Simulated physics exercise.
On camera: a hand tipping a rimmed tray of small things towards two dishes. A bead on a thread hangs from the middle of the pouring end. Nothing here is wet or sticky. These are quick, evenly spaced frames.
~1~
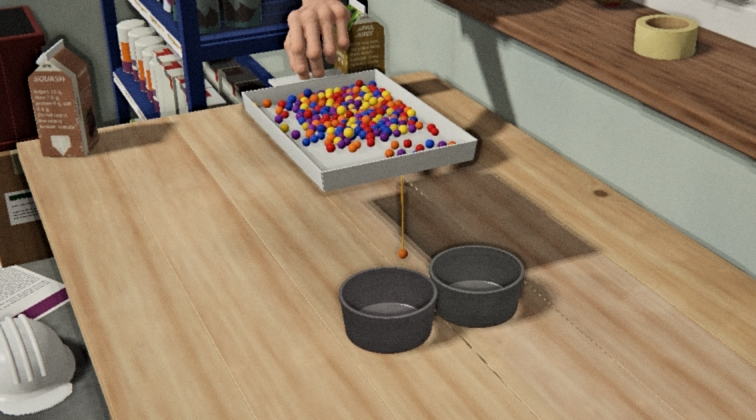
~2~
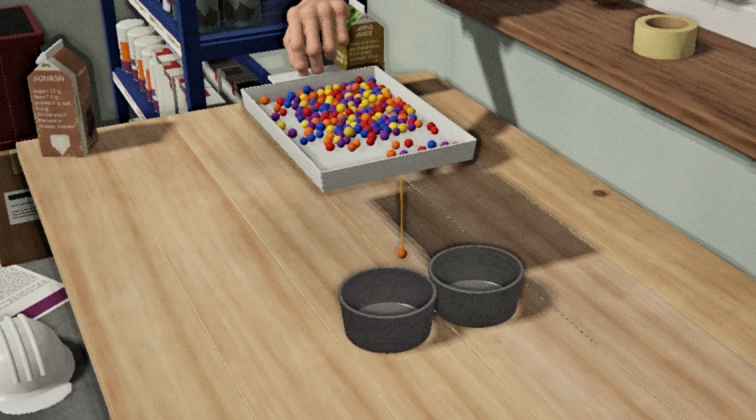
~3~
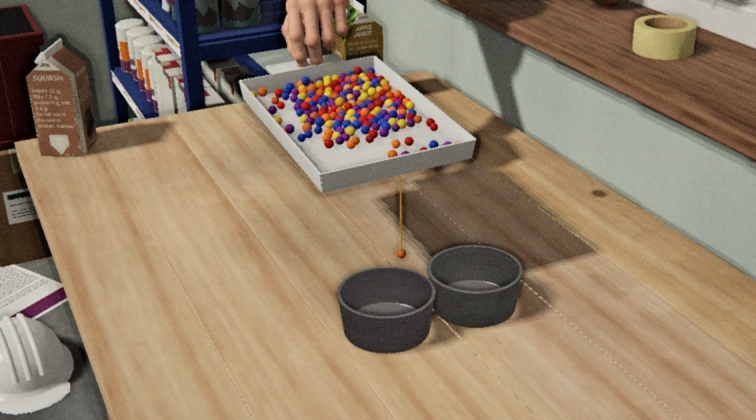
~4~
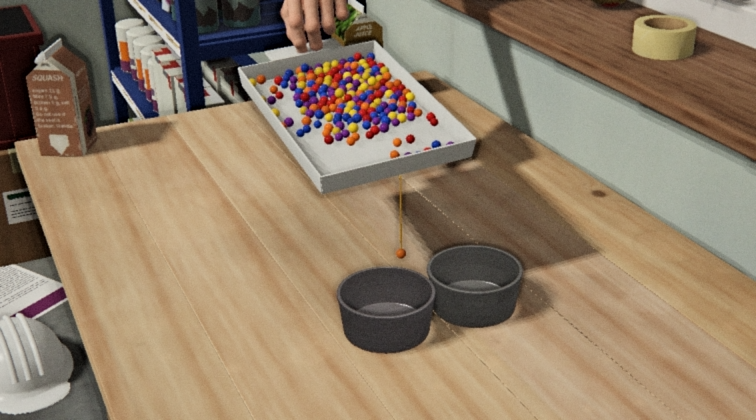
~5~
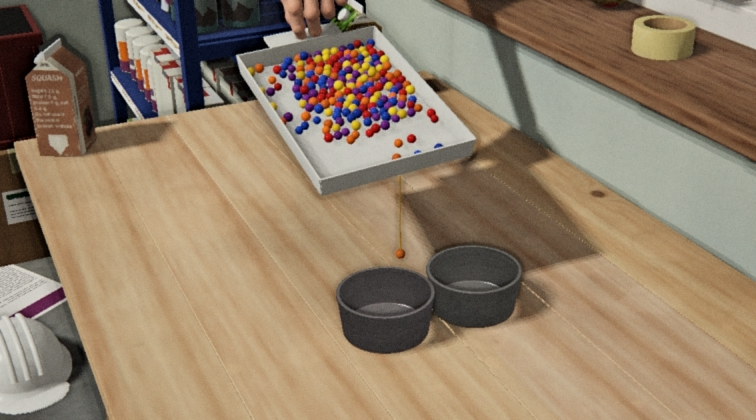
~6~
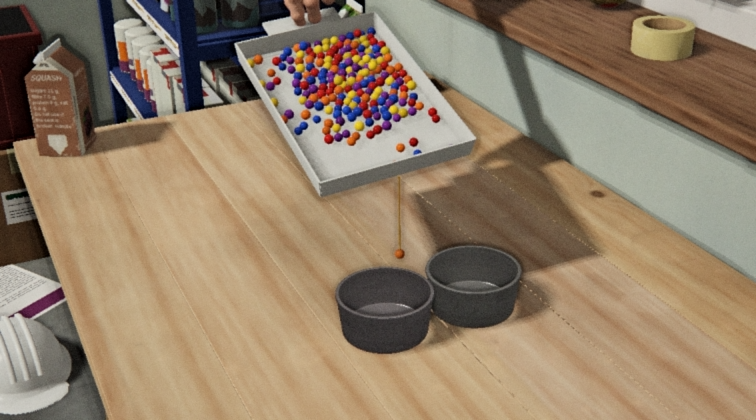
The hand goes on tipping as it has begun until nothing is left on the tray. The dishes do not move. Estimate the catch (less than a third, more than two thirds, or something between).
Together they catch between a third and two thirds.
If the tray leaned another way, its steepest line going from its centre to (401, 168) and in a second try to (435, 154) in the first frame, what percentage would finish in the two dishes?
About 70 and 80 per cent.
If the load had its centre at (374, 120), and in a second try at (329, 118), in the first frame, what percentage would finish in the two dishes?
First some 60, then 60 per cent.
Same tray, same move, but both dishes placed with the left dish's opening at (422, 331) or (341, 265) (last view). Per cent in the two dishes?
About 0 and 0 per cent.
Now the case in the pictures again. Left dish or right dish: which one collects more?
It is the left one.
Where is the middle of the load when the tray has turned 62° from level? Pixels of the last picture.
Around (365, 163).
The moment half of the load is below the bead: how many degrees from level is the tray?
Near 100 degrees.
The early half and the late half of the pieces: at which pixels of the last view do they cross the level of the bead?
The first part at (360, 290); the rest at (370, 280).
Just after the last frame, tray tipped steeply; the larger part on the tray; about a tenth in the left dish; just a few outside both; about a tenth in the air.
A moment on, tray tipped past a quarter turn; roughly a quarter on the tray; roughly a third in the left dish; just a few in the right dish; roughly a quarter outside both; roughly a quarter in the air.
Further on, tray tipped past a quarter turn; roughly half in the left dish; just a few in the right dish; roughly half outside both.
When it is over, tray tipped past a quarter turn; roughly half in the left dish; just a few in the right dish; roughly half outside both.
